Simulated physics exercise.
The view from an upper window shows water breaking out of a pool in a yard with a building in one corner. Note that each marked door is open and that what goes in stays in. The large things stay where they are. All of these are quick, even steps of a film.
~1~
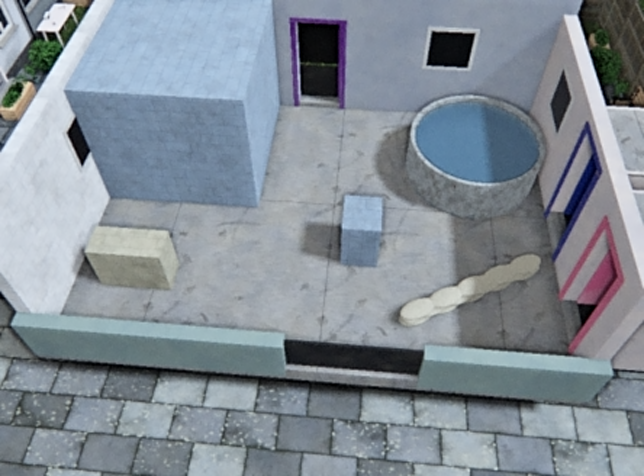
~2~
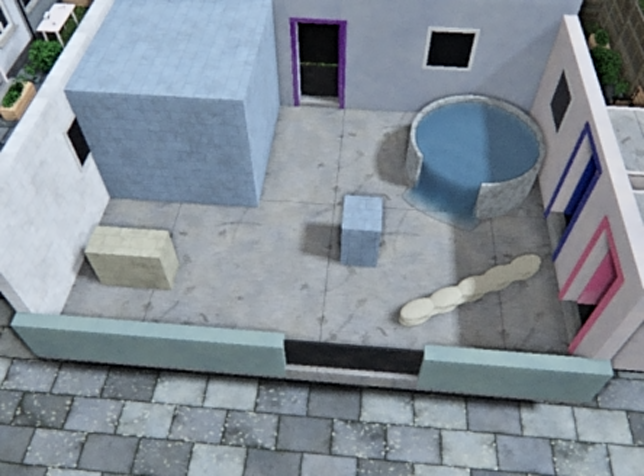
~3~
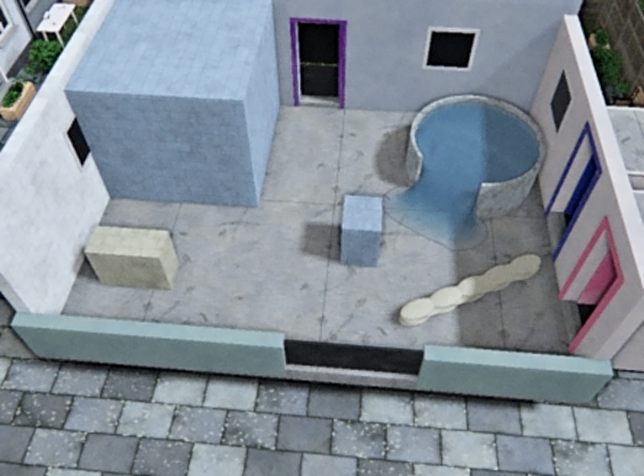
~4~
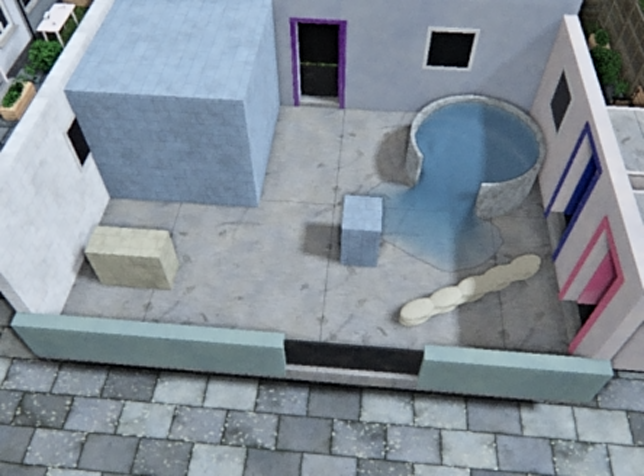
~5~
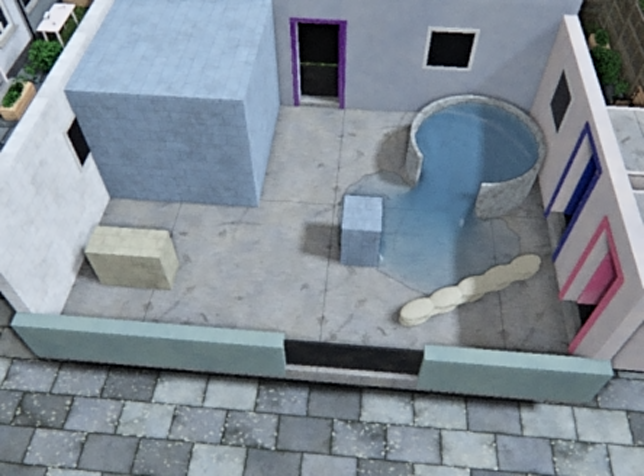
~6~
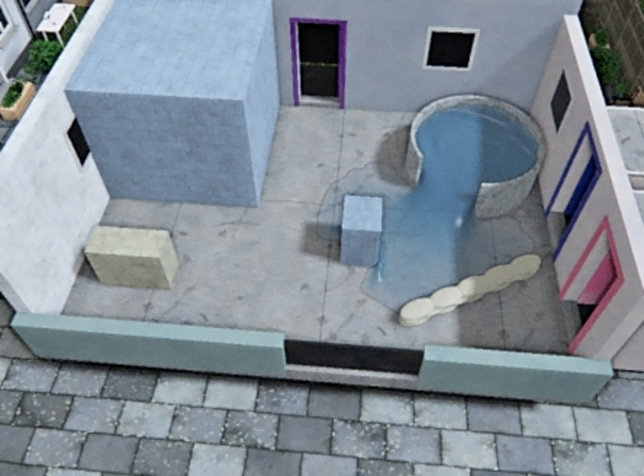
A walled, paved yard is seen from above, from a fixed high viewpoint, with grey cobbles outside its low pale-green front wall. A large blue block-like building fills the back left corner, a cream block sits at left, a small blue block near the middle, a wavy cream piece at right, and a round stone pool behind it. The pool's front opens and water pours out, spreading forward and left around the small block and to the wavy piece.
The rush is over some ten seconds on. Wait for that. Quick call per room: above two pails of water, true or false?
Blue door: False; pink door: True; purple door: False.
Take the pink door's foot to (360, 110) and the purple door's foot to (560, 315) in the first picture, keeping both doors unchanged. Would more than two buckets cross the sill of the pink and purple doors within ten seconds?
For pink it remains below, and for purple it remains below.
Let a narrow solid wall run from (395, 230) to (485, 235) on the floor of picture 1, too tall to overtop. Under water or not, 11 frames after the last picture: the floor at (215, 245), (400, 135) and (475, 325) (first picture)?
Taking the points in order - wetted, unwetted, unwetted.
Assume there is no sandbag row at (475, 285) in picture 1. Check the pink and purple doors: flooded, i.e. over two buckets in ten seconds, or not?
Result: Pink door gets past it; purple door doesn't reach it.
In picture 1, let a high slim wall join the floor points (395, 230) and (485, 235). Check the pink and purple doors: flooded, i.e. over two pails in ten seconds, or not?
Pink door copes, purple door is overwhelmed.
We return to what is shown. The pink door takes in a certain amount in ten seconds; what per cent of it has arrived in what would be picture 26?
About 5 per cent.
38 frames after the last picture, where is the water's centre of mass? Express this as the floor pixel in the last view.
It is near (329, 237).
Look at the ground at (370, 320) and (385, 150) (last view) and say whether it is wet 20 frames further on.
Point one: Swamped. Point two: Unflooded.
A moment on, water covers 30 % of the floor; the blue door wet at the sill, nothing in, the pink door not reached, the purple door not reached.
Next, water covers 50 % of the floor; the blue door wet at the sill, nothing in, the pink door not reached, the purple door not reached.
Then, water covers 75 % of the floor; the blue door wet at the sill, nothing in, the pink door under two buckets in, the purple door wet at the sill, nothing in.
Later, water covers 90 % of the floor; the blue door wet at the sill, nothing in, the pink door over two buckets in, the purple door wet at the sill, nothing in.
In the end, water covers 95 % of the floor; the blue door wet at the sill, nothing in, the pink door over two buckets in, the purple door under two buckets in.
